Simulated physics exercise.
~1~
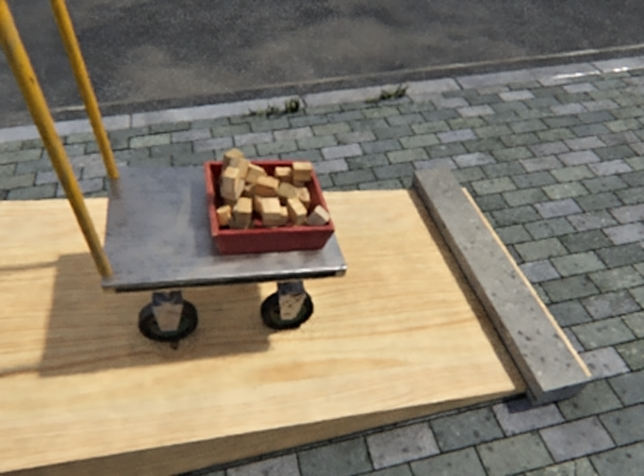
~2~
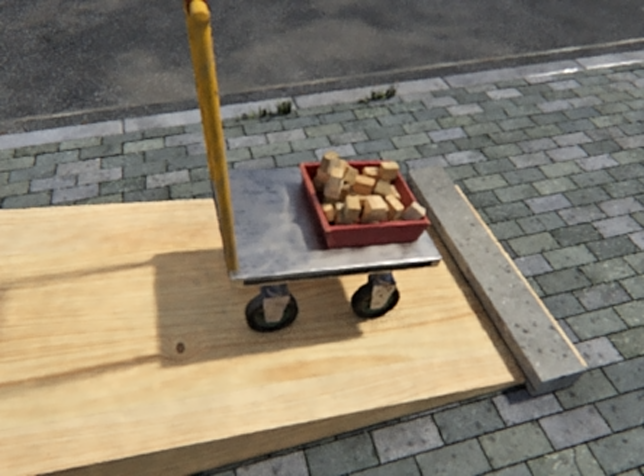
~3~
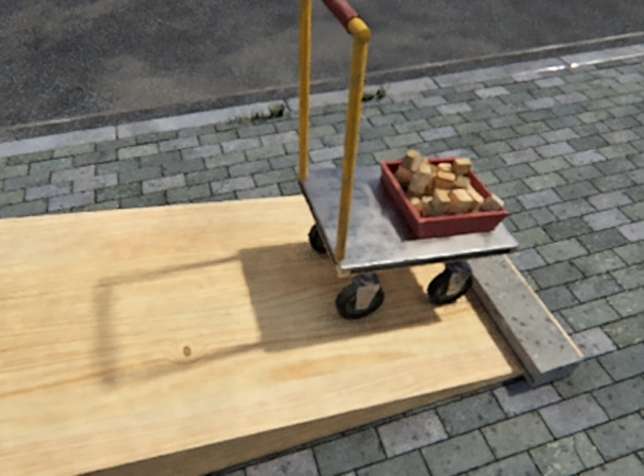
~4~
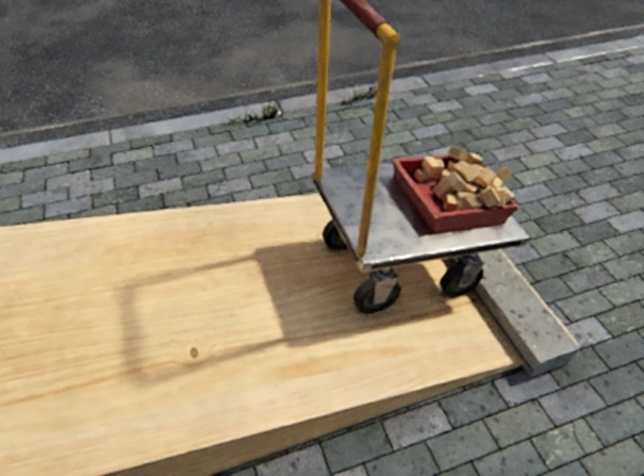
On a pale wooden ramp laid over grey paving beside a road, a flatbed trolley with a yellow handle carries a red basket heaped with small timber offcuts. The trolley rolls to the right, down the slope towards a grey kerb lying across the ramp's end, its load riding along with little change. It reaches the kerb and comes to rest there with its wheels down. The offcuts slide and tumble towards the right end of the basket, which keeps its place on the deck. At the end, nearly all of them still lie piled inside it.
